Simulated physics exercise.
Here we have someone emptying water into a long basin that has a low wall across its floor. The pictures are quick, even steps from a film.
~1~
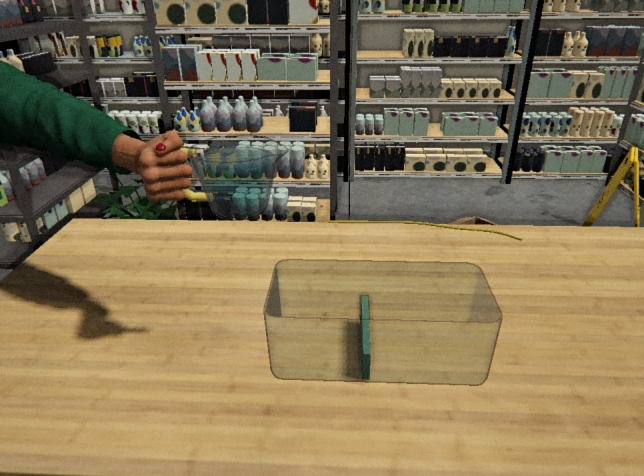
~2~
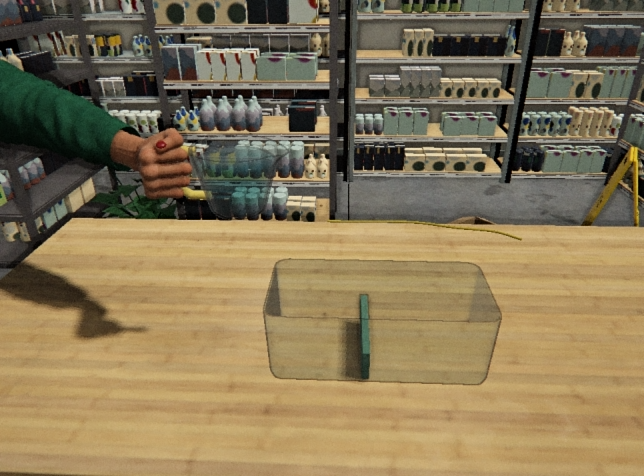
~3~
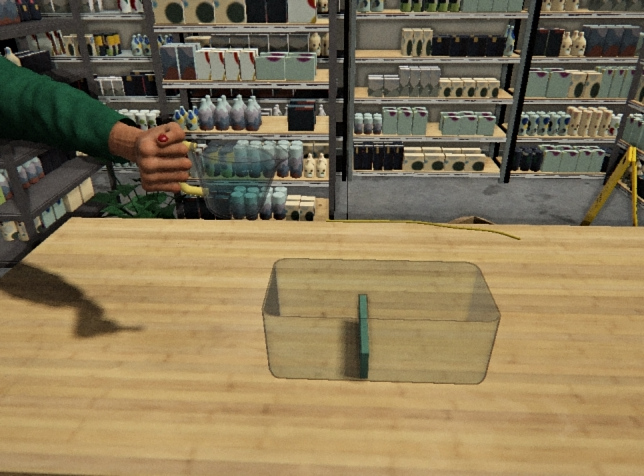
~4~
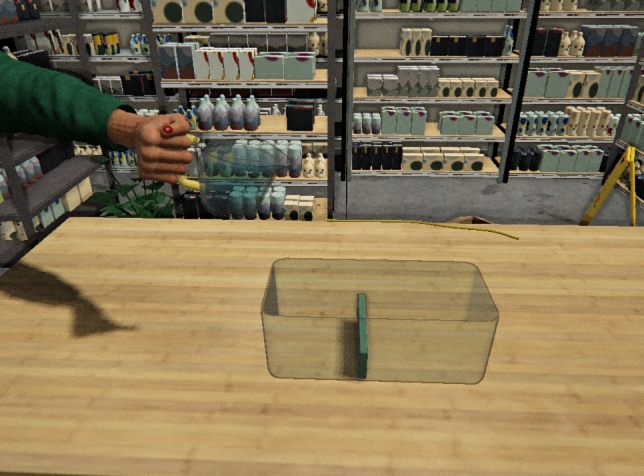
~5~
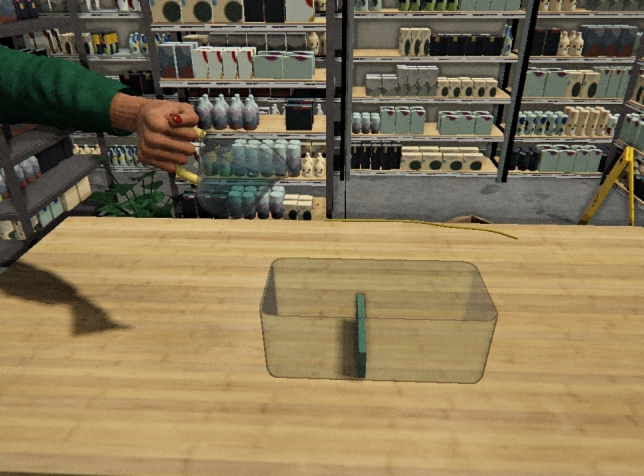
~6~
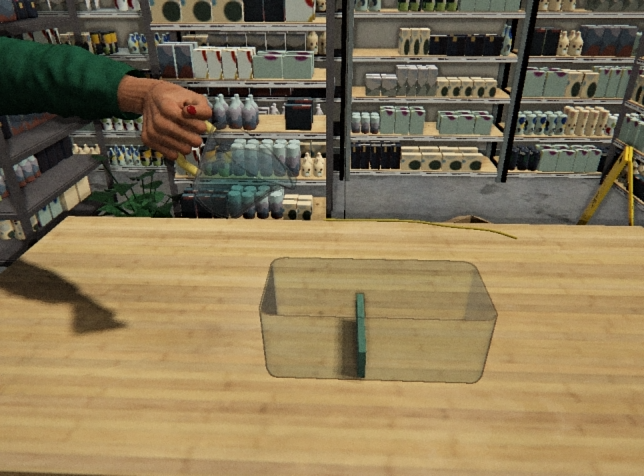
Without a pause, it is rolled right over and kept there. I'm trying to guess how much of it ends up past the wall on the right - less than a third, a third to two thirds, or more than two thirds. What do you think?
I expect what gathers right of the wall to fall below one third.
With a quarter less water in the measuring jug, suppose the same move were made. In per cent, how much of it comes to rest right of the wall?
Roughly 10 in a hundred.
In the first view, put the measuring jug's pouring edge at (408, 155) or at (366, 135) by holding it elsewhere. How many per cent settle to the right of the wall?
Roughly 85 per cent, then roughly 85 per cent.
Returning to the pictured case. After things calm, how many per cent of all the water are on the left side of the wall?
It comes to 85 per cent or so.
A moment on, the measuring jug is tipped right over and 20 per cent is still to pour, 40 is left of the wall and 0 right of it.
Next, the measuring jug is tipped right over and 0 per cent is still to pour, 86 is left of the wall and 1 right of it.
Then the measuring jug is tipped right over and 0 per cent is still to pour, 86 is left of the wall and 6 right of it.
Later the measuring jug is tipped right over and 0 per cent is still to pour, 86 is left of the wall and 6 right of it.
Finally, 86 per cent lies left of the wall, 6 right of it and 7 outside.
